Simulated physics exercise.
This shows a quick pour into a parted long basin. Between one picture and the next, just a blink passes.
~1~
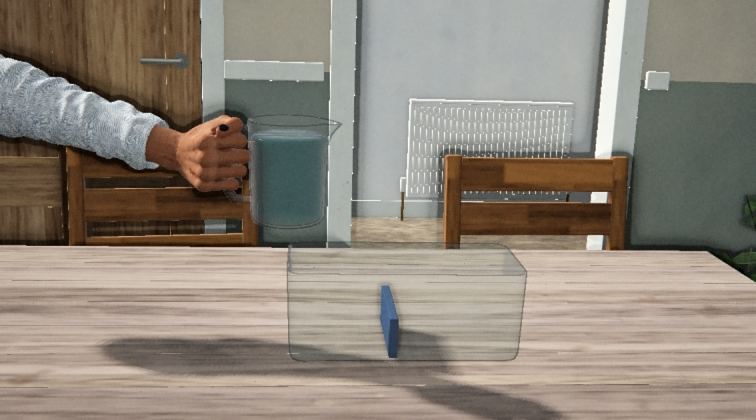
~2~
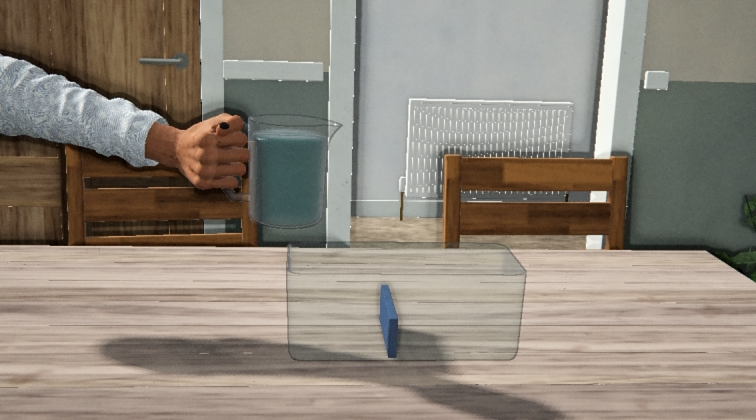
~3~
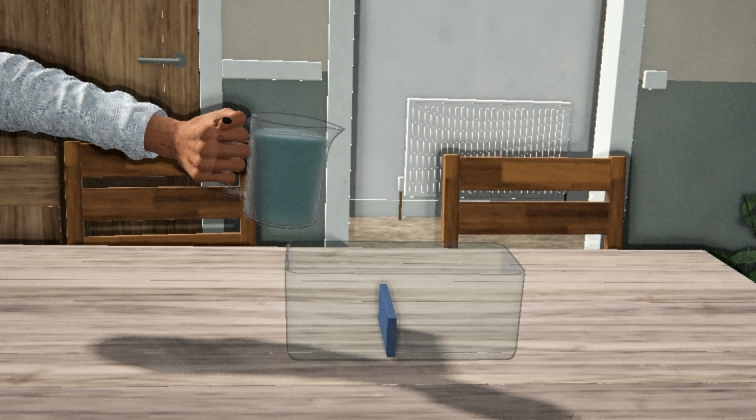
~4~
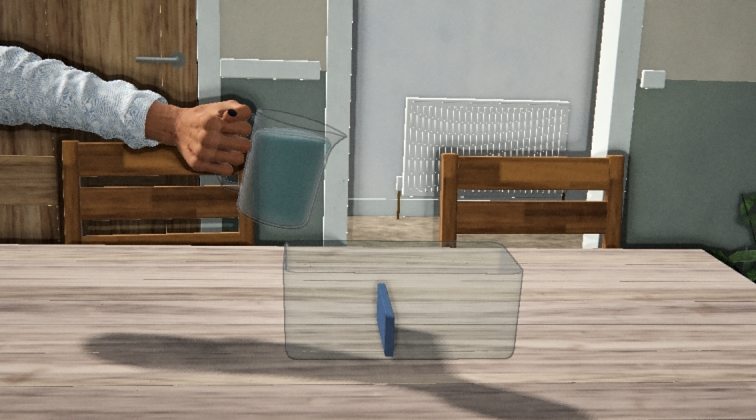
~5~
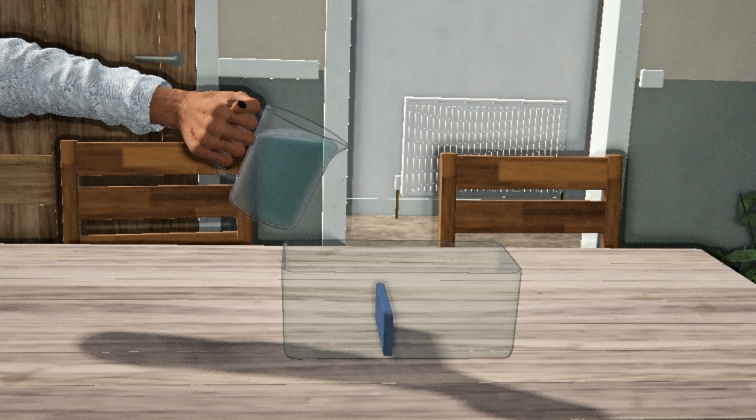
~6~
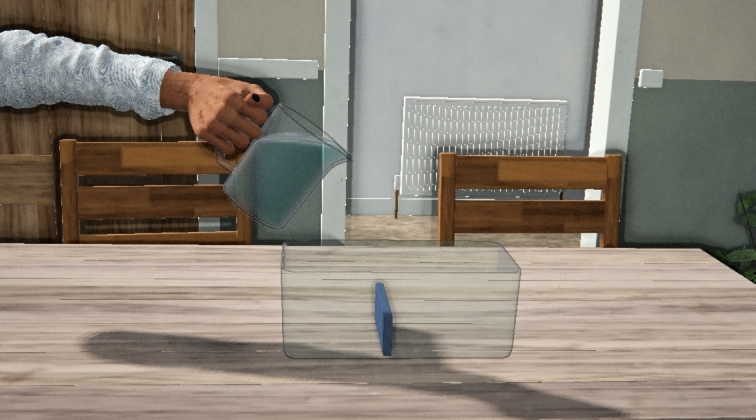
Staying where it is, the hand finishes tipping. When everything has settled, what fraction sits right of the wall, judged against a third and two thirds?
Beneath one third.
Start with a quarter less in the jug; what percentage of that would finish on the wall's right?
5 per cent.
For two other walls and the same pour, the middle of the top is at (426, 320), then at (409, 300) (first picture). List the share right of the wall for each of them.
In turn some 15 and 5 in a hundred.
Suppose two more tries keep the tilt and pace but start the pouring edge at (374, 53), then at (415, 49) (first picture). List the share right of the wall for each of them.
First try: About 90 %; second try: About 80 %.
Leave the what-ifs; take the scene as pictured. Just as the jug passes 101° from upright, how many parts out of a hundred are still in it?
Remaining fraction: Approx. 55 %.
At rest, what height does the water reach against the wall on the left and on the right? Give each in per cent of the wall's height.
I'd say close to 60 per cent on the left side and 10 on the right.
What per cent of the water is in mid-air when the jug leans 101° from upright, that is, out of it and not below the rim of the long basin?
I'd put it near 20 per cent.
A moment on, the jug is tipped right over and 57 per cent is still to pour, 7 is left of the wall and 15 right of it.
Next, the jug is tipped right over and 12 per cent is still to pour, 57 is left of the wall and 22 right of it.
Then the jug is tipped right over and 1 per cent is still to pour, 69 is left of the wall and 23 right of it.
Later the jug is tipped right over and 0 per cent is still to pour, 71 is left of the wall and 23 right of it.
Finally, 71 per cent lies left of the wall, 23 right of it and 5 outside.
